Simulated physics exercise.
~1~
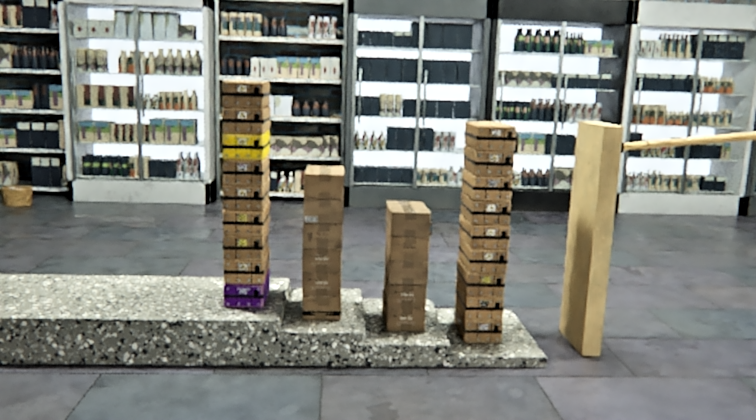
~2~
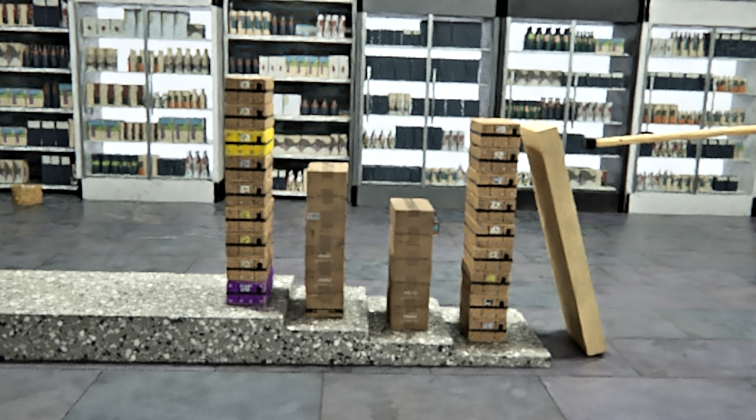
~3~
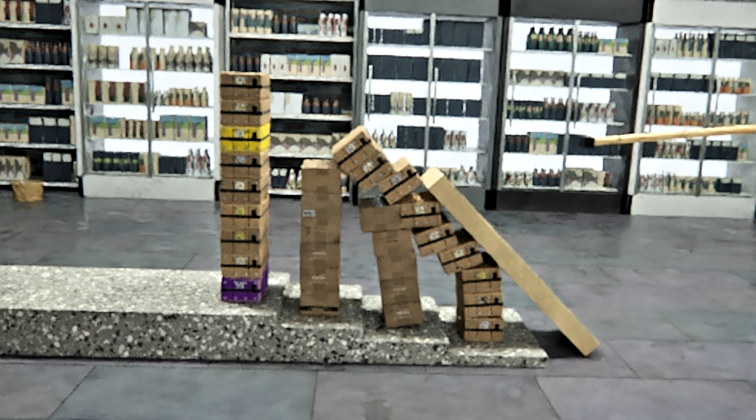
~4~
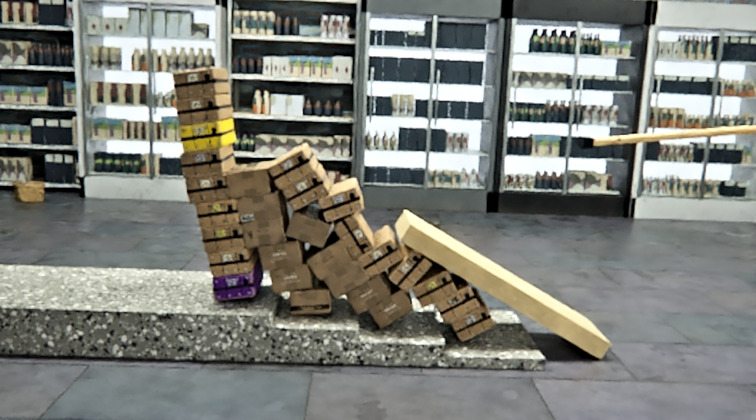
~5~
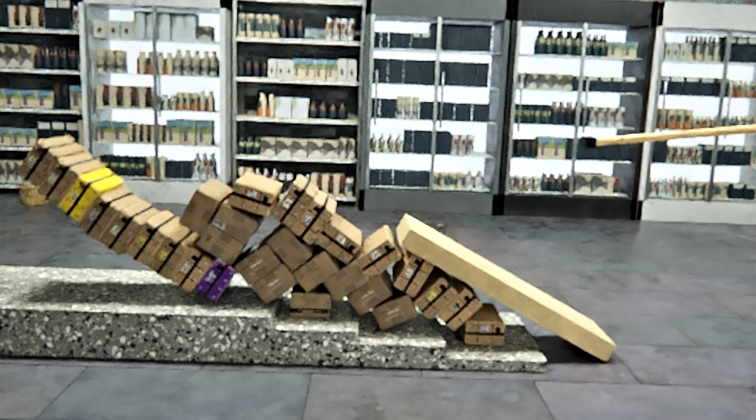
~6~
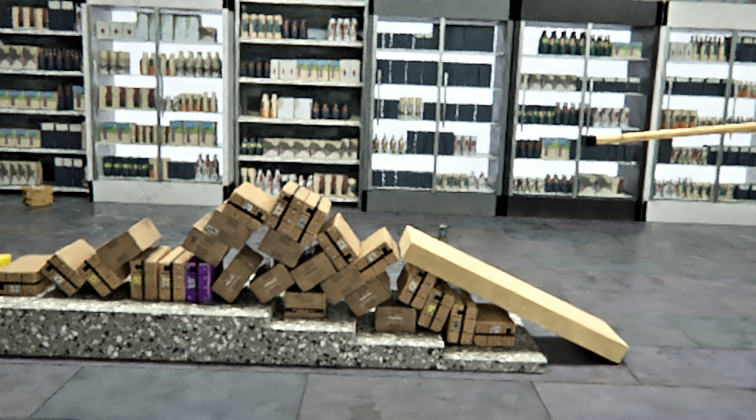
In a shop aisle, a pole tips a wooden board leftward into stepped stacks of brown boxes, toppling them all into a heap.
